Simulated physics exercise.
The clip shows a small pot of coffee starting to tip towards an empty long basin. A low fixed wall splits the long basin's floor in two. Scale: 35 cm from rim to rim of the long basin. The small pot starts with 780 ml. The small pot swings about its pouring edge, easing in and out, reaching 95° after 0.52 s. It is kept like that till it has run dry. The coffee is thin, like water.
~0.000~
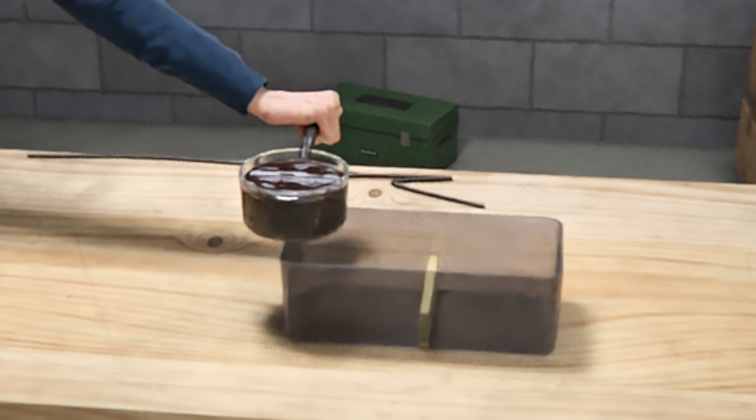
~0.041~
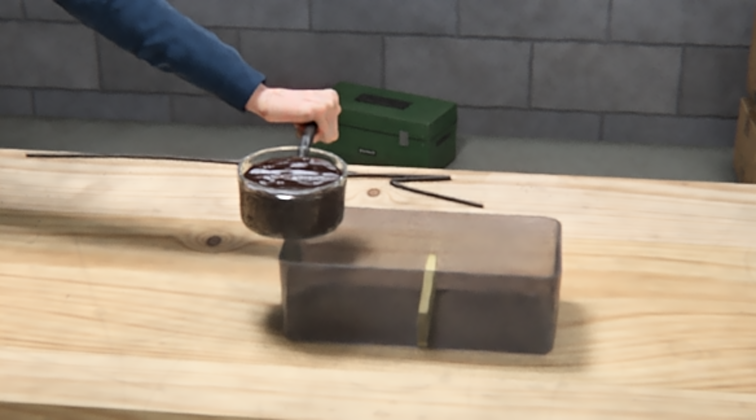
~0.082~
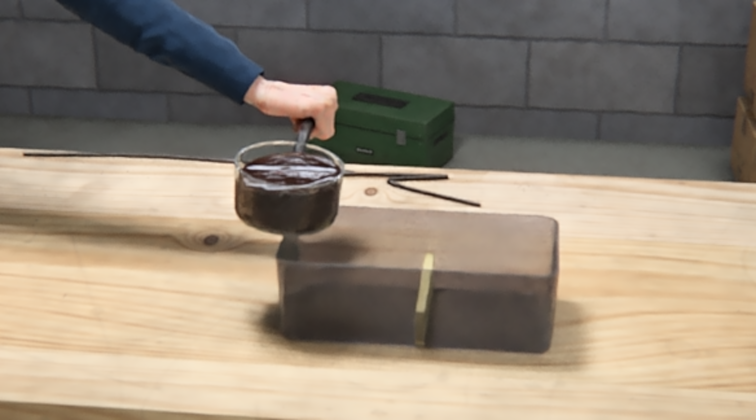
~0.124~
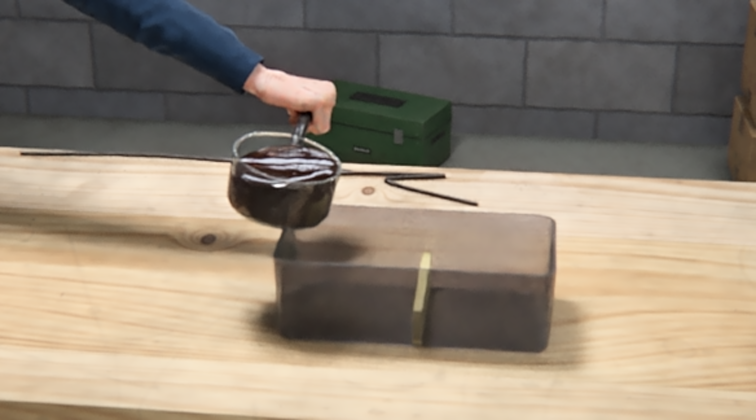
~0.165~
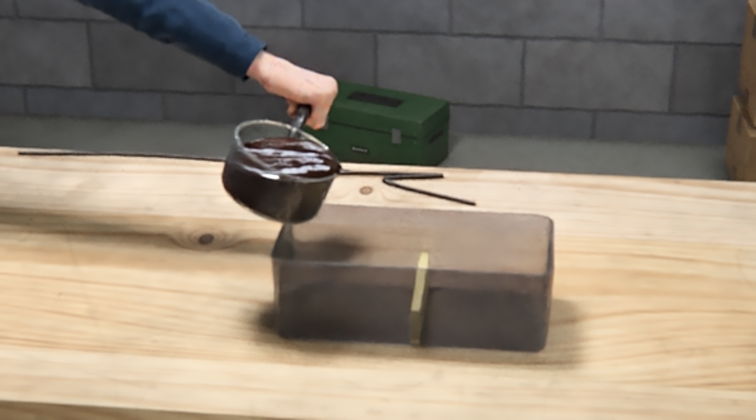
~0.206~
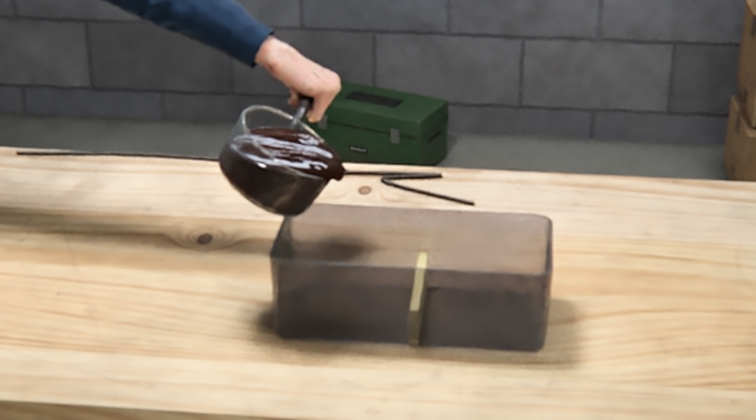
A hand tilts a small glass pot of dark liquid above a long empty basin.
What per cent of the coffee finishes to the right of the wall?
Roughly 53 per cent is past the wall.
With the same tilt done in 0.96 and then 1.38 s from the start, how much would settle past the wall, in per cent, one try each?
In turn about 40 and 20 per cent.
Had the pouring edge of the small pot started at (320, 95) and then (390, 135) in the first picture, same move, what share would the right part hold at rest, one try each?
In turn about 55 and 75 per cent.
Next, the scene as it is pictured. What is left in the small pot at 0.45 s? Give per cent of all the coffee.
Some 44 per cent.
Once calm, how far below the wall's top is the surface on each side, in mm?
Some 36 mm on the left and 32 mm on the right.
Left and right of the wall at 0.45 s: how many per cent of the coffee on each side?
Near 12 on the left, 0 on the right.
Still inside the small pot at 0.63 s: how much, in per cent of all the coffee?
About 7 per cent.
By 0.45 s the tilt is 91° and 43 per cent is still to pour, 11 is left of the wall and 0 right of it.
By 0.63 s the tilt is 95° and 7 per cent is still to pour, 25 is left of the wall and 54 right of it.
By 0.82 s the tilt is 95° and 2 per cent is still to pour, 34 is left of the wall and 48 right of it.
By 1.02 s the tilt is 95° and 1 per cent is still to pour, 42 is left of the wall and 52 right of it.
At rest 44 per cent lies left of the wall, 53 right of it and 4 outside.
